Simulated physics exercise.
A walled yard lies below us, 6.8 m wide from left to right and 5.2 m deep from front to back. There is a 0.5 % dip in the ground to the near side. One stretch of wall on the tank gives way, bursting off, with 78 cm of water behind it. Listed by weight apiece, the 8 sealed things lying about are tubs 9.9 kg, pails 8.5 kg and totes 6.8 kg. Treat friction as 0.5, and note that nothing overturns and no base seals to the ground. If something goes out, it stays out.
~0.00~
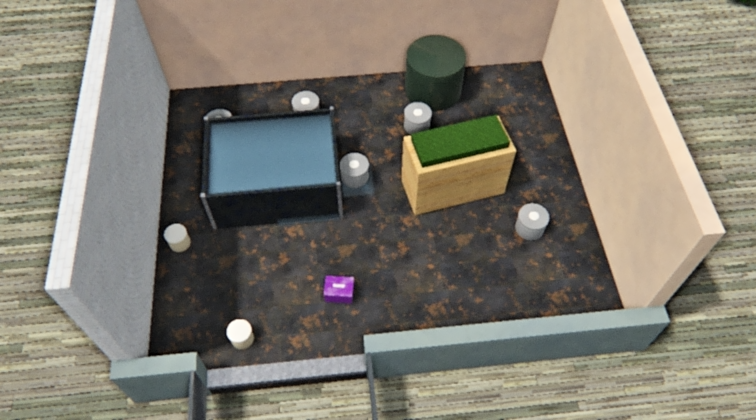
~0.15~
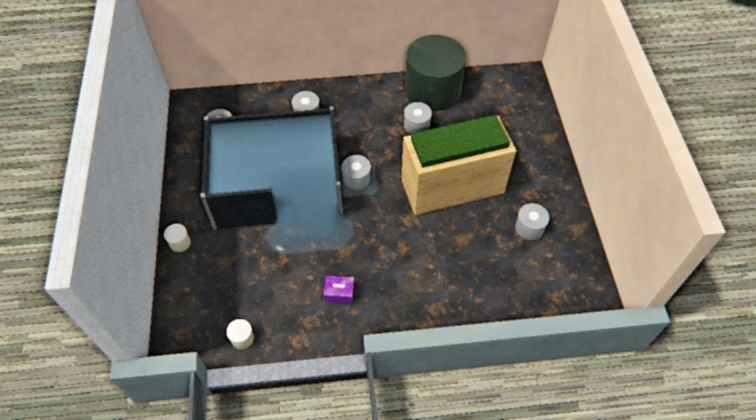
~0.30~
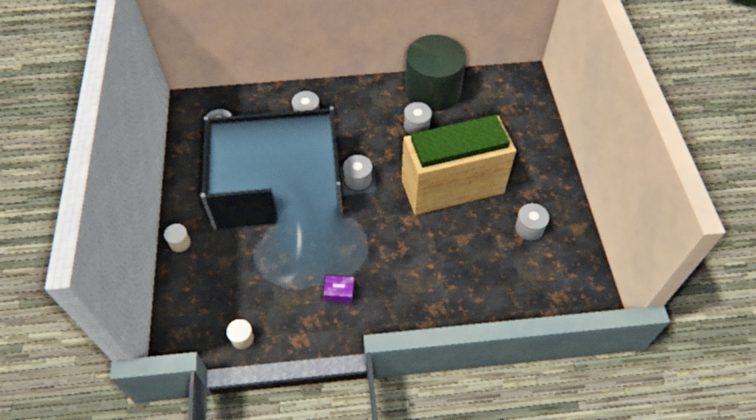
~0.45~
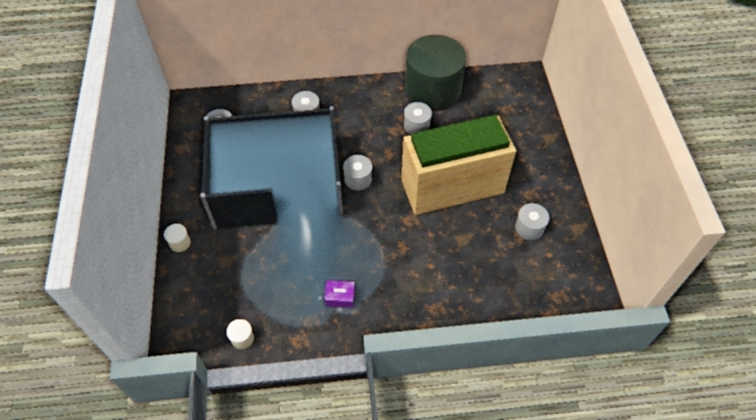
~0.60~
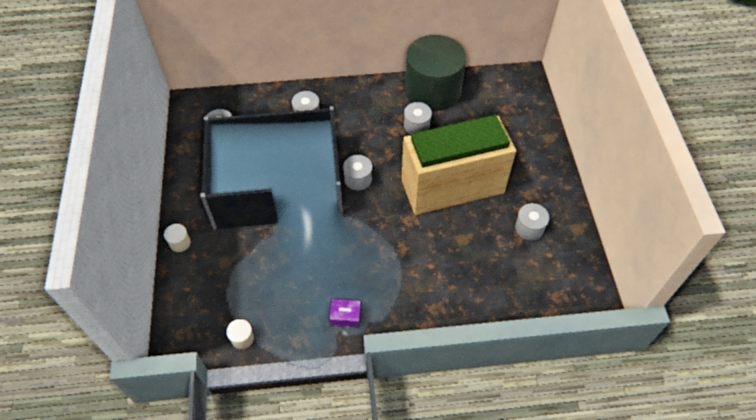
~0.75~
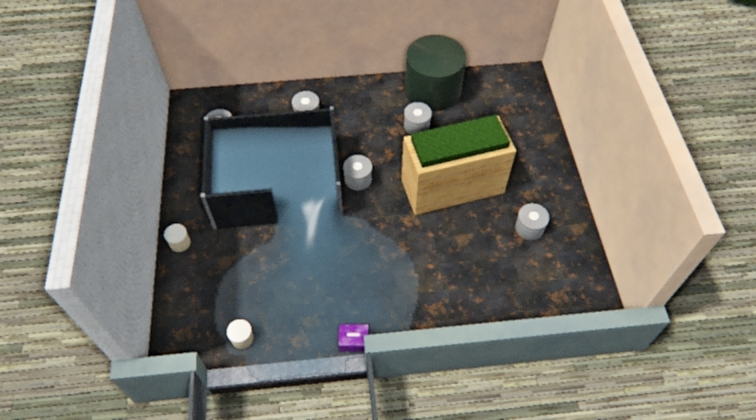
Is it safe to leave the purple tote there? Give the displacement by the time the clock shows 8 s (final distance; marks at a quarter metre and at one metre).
As for the purple tote, it winds up far off.
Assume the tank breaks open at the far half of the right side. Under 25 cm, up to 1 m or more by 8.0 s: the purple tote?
Outcome for the purple tote: It edges some way.
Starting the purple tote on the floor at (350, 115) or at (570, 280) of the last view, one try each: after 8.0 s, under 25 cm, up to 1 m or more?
From the first place it is barely disturbed; from the second it goes well off.
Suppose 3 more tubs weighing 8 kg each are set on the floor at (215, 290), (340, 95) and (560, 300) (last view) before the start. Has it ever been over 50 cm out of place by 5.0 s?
In sequence: Stays within; stays within; goes beyond.
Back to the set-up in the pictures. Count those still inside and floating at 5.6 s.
At that instant the tally stands at 0.
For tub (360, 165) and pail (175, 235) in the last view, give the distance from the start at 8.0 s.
Lab note - net shifts in order: 5 cm; 0 cm.
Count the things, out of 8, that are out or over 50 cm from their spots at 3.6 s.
Answer: 2.
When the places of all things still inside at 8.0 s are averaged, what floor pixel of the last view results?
Roughly at (334, 167).
After 1.6 s the purple tote has gone out; 1 of 8 are out; 0 afloat.
After 3.6 s the purple tote has gone out; 2 of 8 are out; 0 afloat.
After 5.6 s the purple tote has gone out; 2 of 8 are out; 0 afloat.
After 8.0 s the purple tote has gone out; 2 of 8 are out; 0 afloat.
